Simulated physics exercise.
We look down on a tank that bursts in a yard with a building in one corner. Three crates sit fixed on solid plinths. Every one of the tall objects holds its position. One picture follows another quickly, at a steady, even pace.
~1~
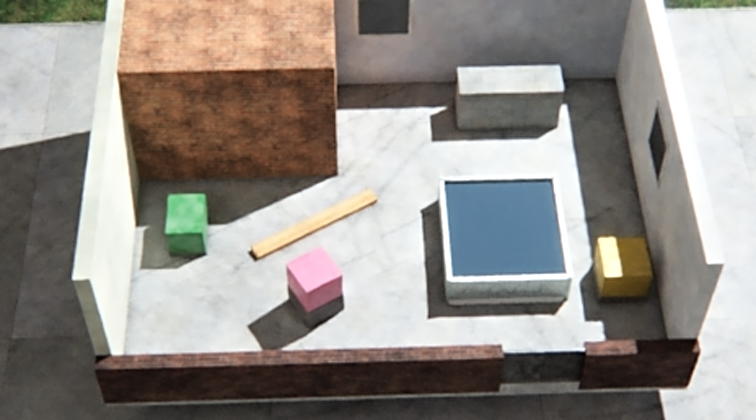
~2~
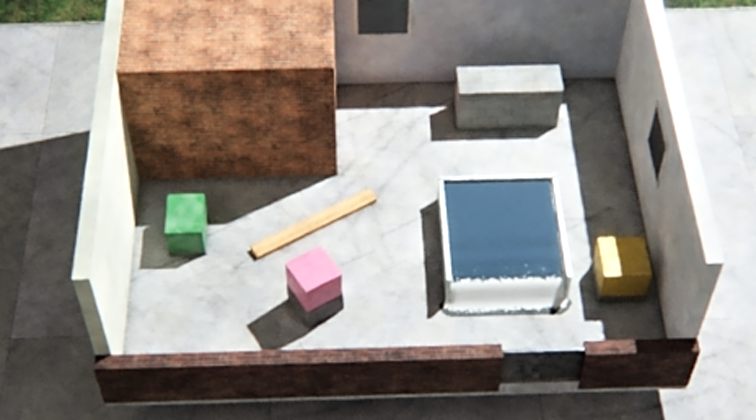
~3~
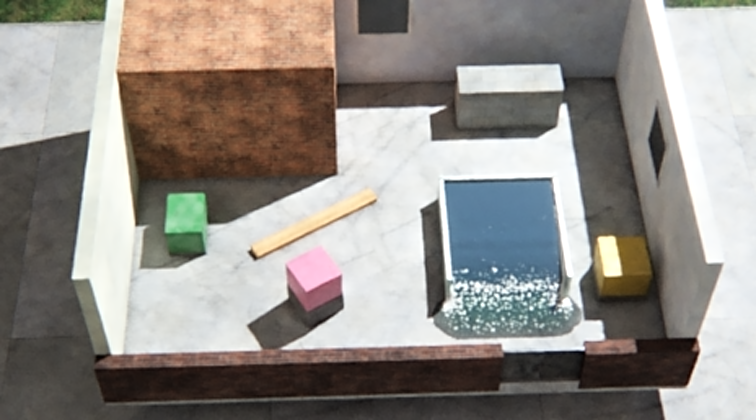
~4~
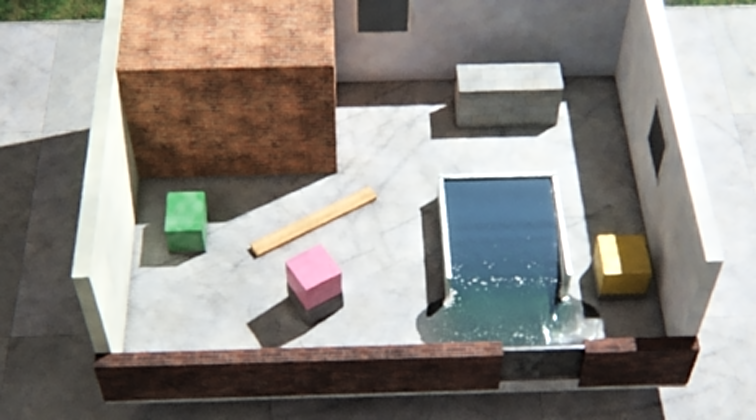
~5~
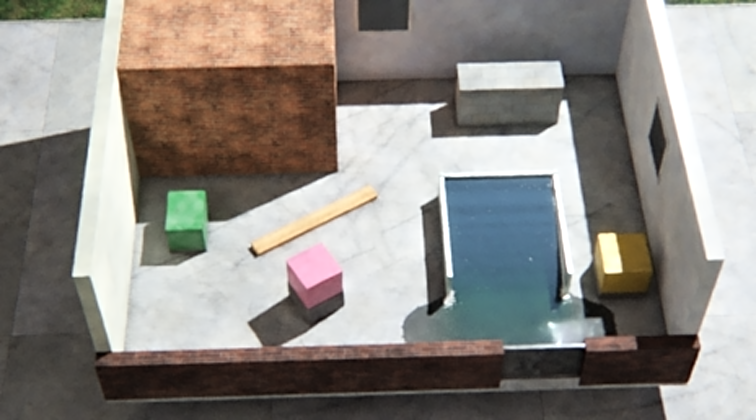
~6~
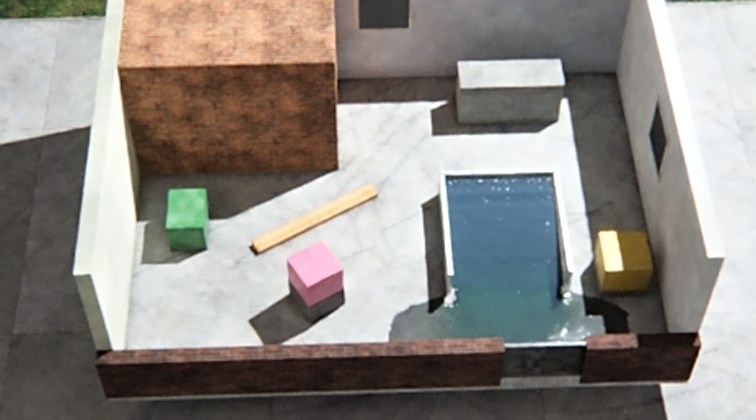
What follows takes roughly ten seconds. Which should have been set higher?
In order: As for the pink crate it's untouched by the water; as for the green crate it's moistened by the water; as for the yellow crate it's moistened by the water.
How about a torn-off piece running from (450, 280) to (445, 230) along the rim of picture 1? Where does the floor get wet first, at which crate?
I'd go with the pink-painted one.
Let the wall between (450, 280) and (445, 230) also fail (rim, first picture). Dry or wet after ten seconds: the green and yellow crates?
As I see it, the green crate gets reached, and the yellow crate is not reached.
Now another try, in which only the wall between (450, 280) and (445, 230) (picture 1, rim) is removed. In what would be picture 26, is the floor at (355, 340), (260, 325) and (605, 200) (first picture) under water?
Sodden, then sodden, then spared.
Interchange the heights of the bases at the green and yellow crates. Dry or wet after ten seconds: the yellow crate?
The yellow crate is reached.
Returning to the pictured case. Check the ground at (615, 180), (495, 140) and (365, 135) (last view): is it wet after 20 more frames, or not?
Going through them one by one, the first is waterlogged, the second spared and the third spared.
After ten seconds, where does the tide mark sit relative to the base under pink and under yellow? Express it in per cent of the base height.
40 %, then 160 %.
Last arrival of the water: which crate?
The answer here is the one in green.
A moment on, water covers 15 % of the floor; the pink crate not reached, the green crate not reached, the yellow crate not reached.
Next, water covers 20 % of the floor; the pink crate water round its plinth, the green crate not reached, the yellow crate water round its plinth.
Then, water covers 45 % of the floor; the pink crate water round its plinth, the green crate not reached, the yellow crate water round its plinth.
Later, water covers 70 % of the floor; the pink crate water round its plinth, the green crate water round its plinth, the yellow crate water round its plinth.
In the end, water covers 95 % of the floor; the pink crate stayed above the water, the green crate was topped, the yellow crate was topped.
